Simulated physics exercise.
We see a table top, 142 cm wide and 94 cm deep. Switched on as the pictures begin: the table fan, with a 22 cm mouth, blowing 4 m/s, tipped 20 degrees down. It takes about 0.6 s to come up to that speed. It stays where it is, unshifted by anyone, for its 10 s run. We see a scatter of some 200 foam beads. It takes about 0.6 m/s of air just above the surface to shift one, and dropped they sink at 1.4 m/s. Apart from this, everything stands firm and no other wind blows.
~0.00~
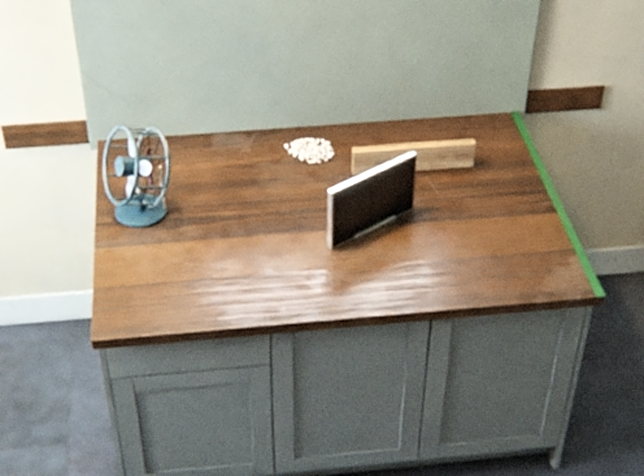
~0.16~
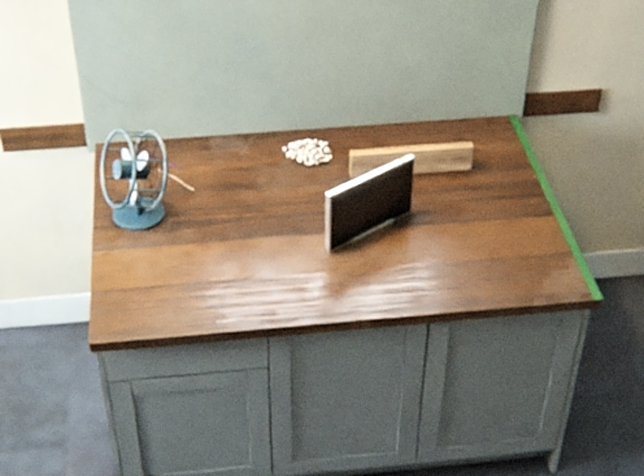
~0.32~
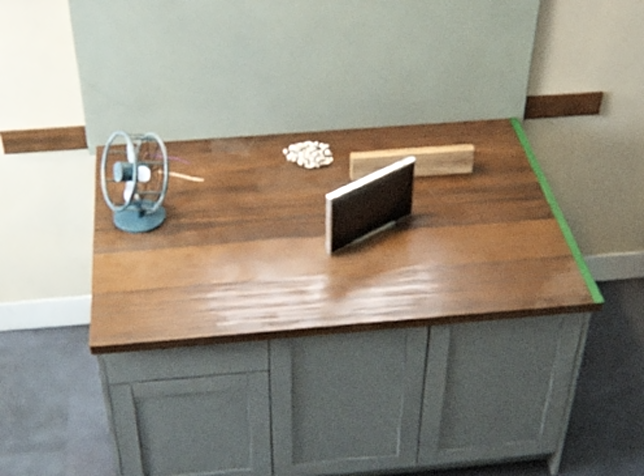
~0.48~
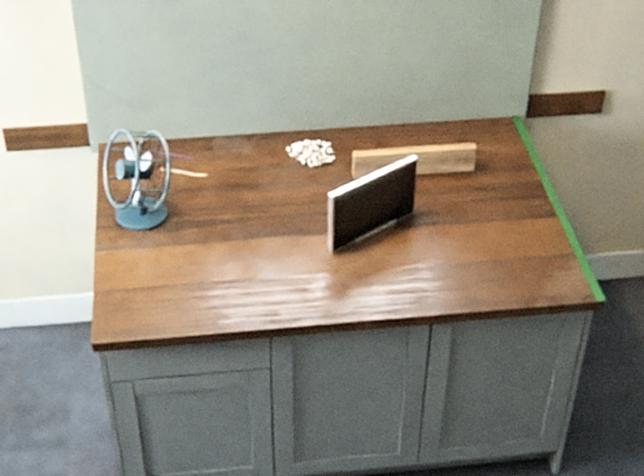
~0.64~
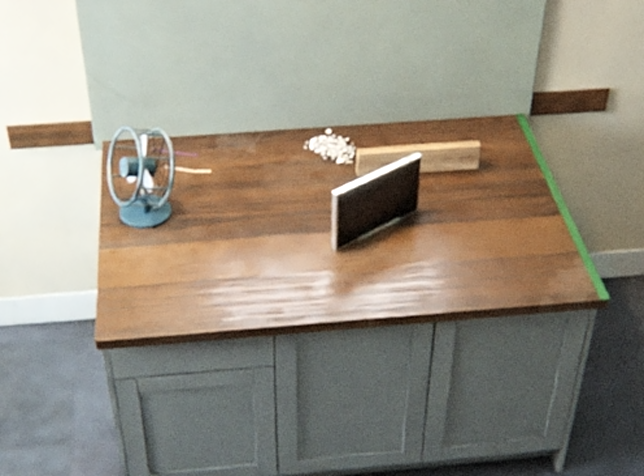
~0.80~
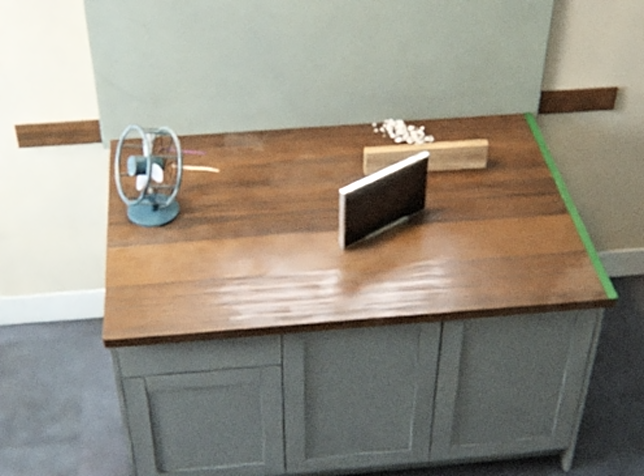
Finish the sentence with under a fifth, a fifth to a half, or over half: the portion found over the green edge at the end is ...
The portion found there is over half.
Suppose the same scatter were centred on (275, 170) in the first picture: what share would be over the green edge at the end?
In that case I'd expect around 100 percent.
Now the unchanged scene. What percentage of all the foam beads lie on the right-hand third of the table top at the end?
0 %.
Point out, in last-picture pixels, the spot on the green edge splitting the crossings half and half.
Near (539, 129).
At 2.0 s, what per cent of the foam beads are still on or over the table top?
Some 0 percent are still there.
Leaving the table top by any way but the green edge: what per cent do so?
Close to 0 % of them.
After 2.0 s, 100 % are over the green edge; 100 % have settled or left.
After 3.2 s, 100 % are over the green edge; 100 % have settled or left.
After 5.5 s, 100 % are over the green edge; 100 % have settled or left.
After 10.0 s, at the end, 100 % are over the green edge.
